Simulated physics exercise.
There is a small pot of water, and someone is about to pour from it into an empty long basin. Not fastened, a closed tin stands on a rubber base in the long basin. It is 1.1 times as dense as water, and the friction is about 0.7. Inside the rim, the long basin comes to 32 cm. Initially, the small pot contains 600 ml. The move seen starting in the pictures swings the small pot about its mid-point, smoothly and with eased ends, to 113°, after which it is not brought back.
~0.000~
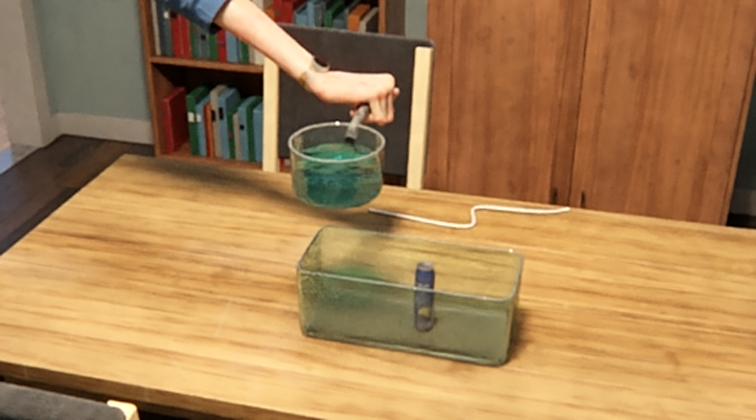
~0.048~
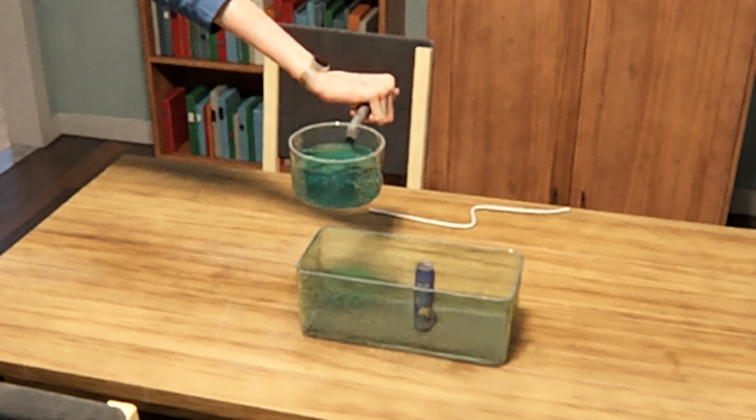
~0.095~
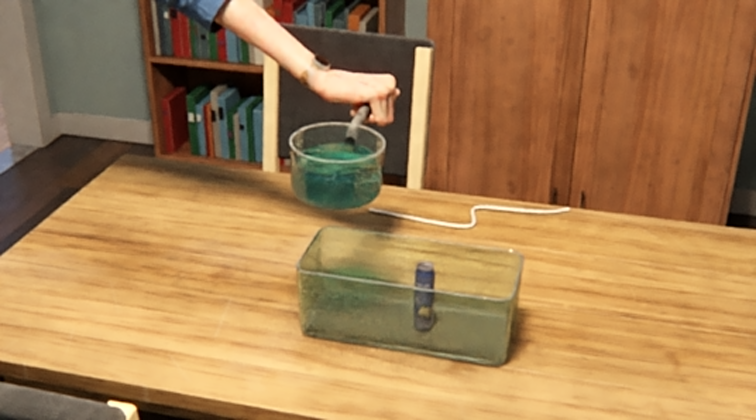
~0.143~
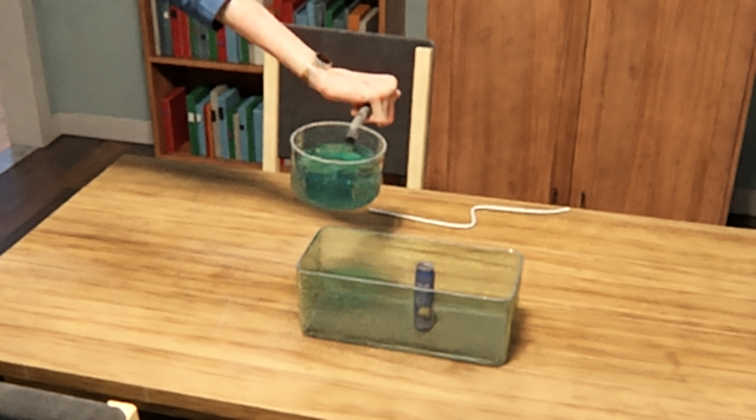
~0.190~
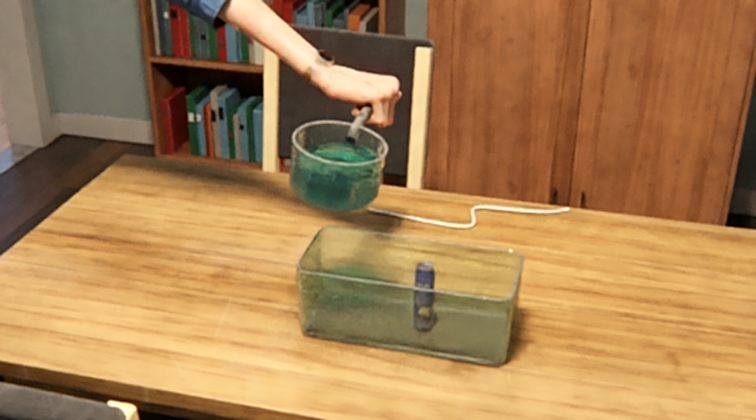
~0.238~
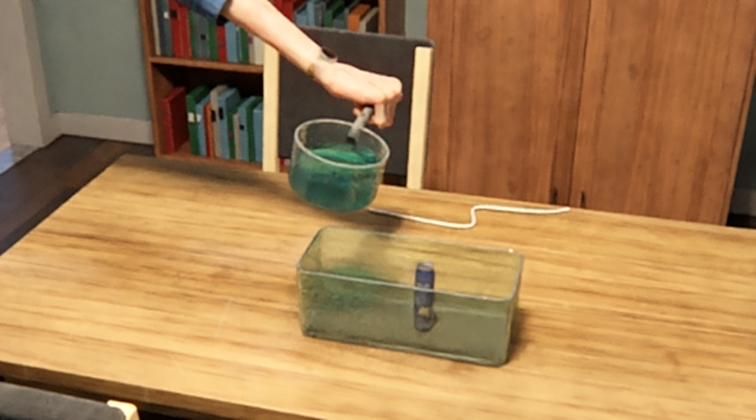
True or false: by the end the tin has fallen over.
False.
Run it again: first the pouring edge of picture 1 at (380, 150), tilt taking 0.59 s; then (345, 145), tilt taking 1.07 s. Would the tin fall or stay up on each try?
Trial 1 - tin tips; trial 2 - tin stays standing.
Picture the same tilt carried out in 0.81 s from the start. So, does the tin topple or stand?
The tin would overturn.
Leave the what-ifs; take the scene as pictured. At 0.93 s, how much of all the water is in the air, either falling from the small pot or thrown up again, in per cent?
Roughly 12 %.
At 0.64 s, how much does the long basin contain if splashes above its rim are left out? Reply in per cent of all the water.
Roughly 6 percent.
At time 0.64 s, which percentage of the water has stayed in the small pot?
Fraction remaining: Approx. 64 per cent.
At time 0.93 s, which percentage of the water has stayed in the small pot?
About 10 % is still there.
After 0.64 s the tilt is 73° and 64 per cent is still to pour; the tin stands where it began.
After 0.93 s the tilt is 108° and 10 per cent is still to pour; the tin stands where it began.
After 1.24 s the tilt is 113° and 0 per cent is still to pour; the tin stands 1 cm from where it began.
After 1.57 s the tilt is 113° and 0 per cent is still to pour; the tin stands 1 cm from where it began.
In the end the tin stands where it began.
